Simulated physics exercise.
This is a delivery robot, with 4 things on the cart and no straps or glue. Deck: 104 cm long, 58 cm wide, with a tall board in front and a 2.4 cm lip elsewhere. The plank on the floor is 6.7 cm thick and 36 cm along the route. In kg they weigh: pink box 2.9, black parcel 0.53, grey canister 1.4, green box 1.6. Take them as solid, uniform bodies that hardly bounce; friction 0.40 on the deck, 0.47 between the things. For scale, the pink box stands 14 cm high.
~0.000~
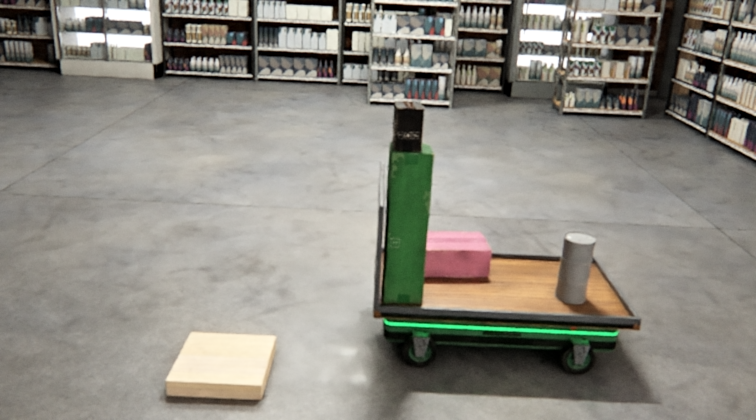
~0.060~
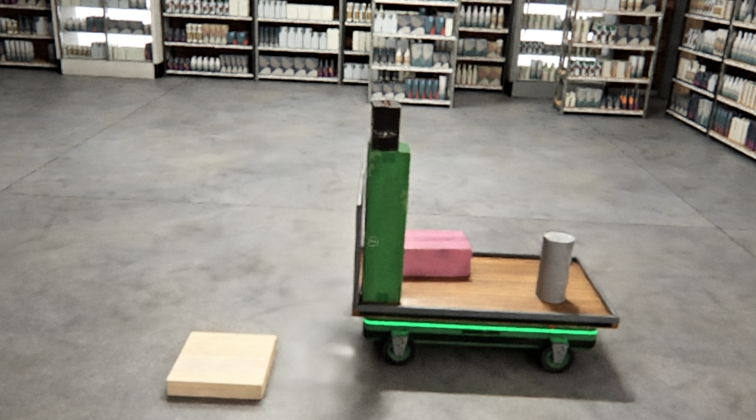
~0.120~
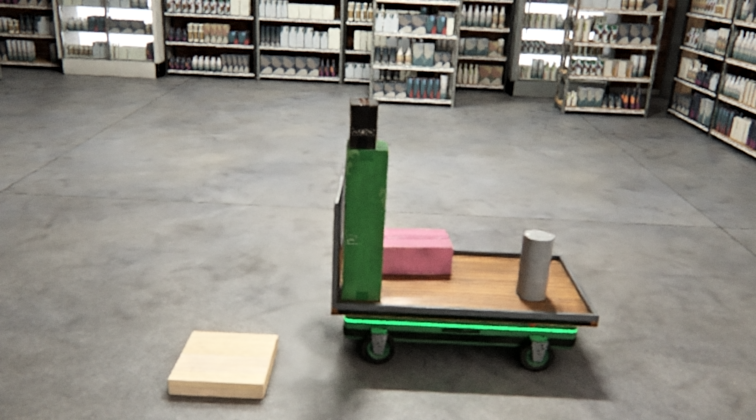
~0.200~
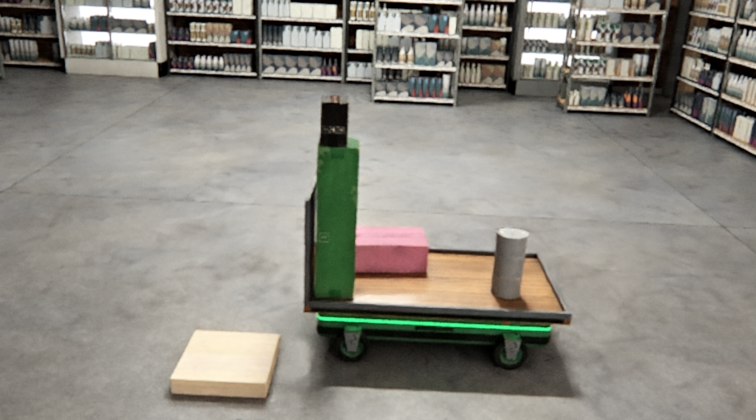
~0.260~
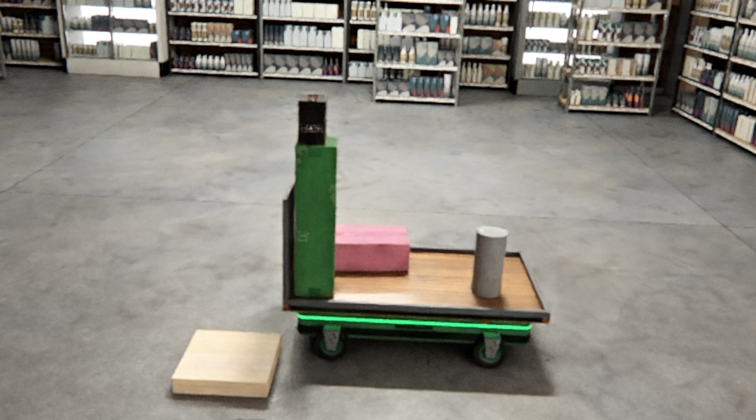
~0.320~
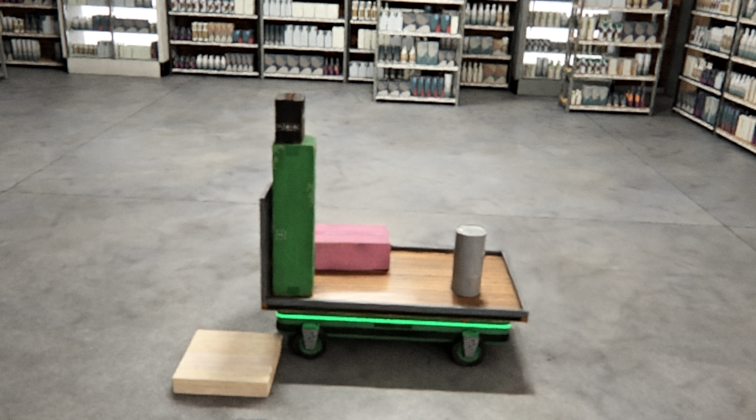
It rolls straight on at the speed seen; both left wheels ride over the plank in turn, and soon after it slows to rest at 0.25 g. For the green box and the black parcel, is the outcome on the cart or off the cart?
The green box stays on the cart and the black parcel comes off the cart.
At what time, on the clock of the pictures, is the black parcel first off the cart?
At about 1.0 s.
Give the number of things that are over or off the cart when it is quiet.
In all, 3.
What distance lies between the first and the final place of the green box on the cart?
Some 58 cm.
After 0.62 s, 93 cm covered; black parcel leaning 12° near (213, 43); green box leaning 10° near (213, 157); grey canister leaning 10°.
After 0.92 s, 138 cm covered; black parcel leaning 63° near (166, 96); green box leaning 39° near (160, 193); grey canister leaning 21°.
After 1.12 s, 168 cm covered; black parcel now off the cart; green box on its side near (135, 210); grey canister leaning 62°.
After 1.42 s, 210 cm covered; green box on its side near (47, 245); grey canister on its side; pink box slid 3 cm.
At rest (2.3 s), off the cart, black parcel; tipped over on the cart, grey canister and green box; the last one in place, give or take 10 cm. In the last view, black parcel near (150, 235).
